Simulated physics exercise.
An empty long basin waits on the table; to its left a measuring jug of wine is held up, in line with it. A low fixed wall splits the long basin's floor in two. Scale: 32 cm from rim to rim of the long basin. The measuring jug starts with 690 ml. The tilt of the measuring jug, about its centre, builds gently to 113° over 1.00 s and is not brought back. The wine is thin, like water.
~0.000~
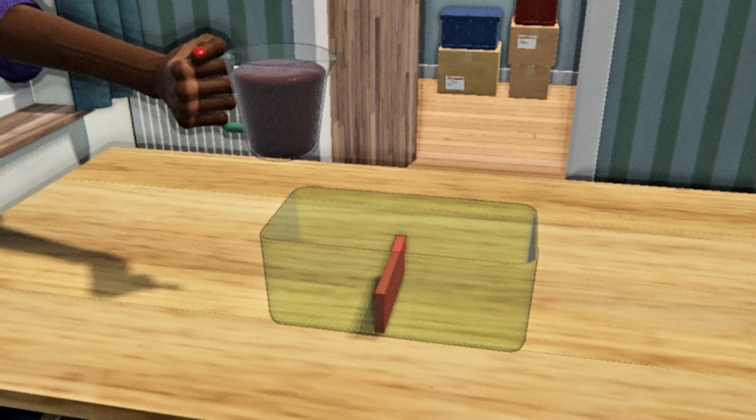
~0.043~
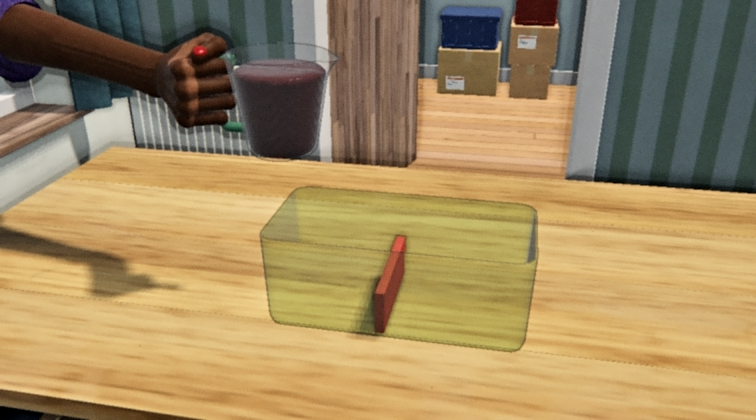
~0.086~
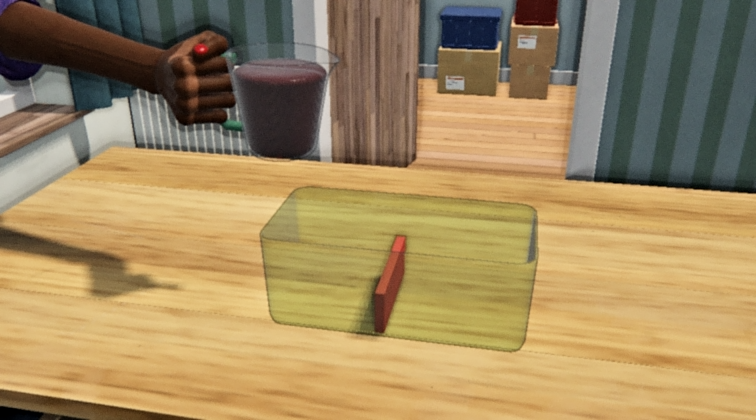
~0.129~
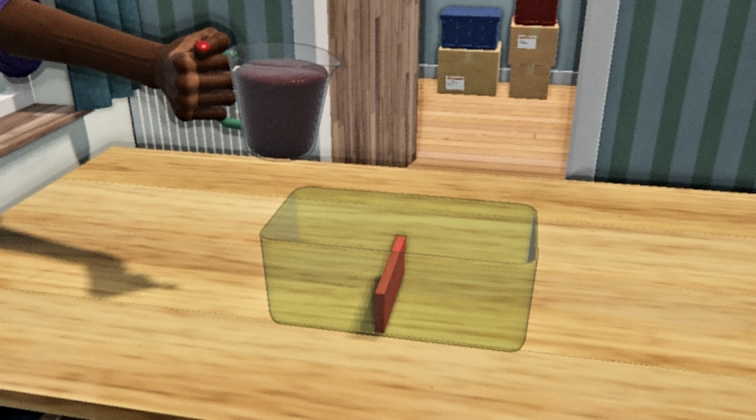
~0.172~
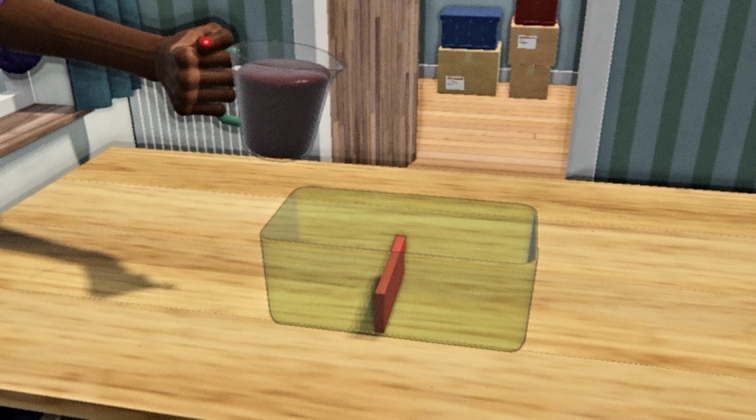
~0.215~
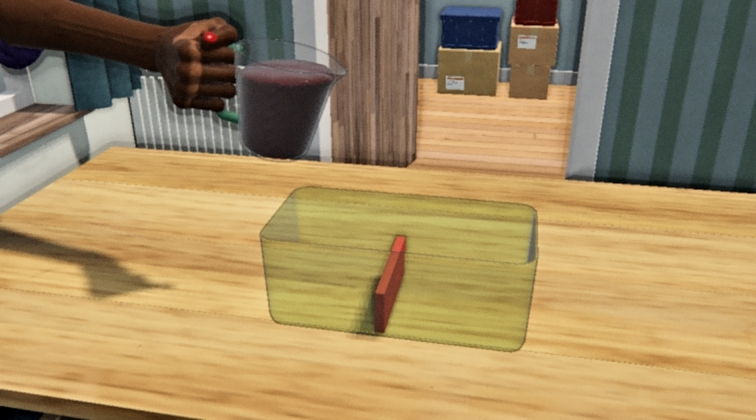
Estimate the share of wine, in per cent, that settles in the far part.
The far part has some 50 per cent.
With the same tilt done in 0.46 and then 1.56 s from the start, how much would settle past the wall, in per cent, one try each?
In turn about 25 and 65 per cent.
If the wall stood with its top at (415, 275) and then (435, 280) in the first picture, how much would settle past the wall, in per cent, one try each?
First 20, then 5 per cent.
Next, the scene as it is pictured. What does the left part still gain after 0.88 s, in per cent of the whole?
About 22 per cent.
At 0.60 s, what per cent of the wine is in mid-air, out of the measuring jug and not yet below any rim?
Some 24 per cent.
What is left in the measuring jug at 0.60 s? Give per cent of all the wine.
About 68 per cent.
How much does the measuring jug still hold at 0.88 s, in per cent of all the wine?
Some 10 per cent.
By 0.60 s the tilt is 74° and 68 per cent is still to pour, 1 is left of the wall and 8 right of it.
By 0.88 s the tilt is 109° and 10 per cent is still to pour, 28 is left of the wall and 49 right of it.
By 1.18 s the tilt is 113° and 0 per cent is still to pour, 49 is left of the wall and 49 right of it.
By 1.50 s the tilt is 113° and 0 per cent is still to pour, 50 is left of the wall and 50 right of it.
At rest 50 per cent lies left of the wall, 50 right of it and 1 outside.
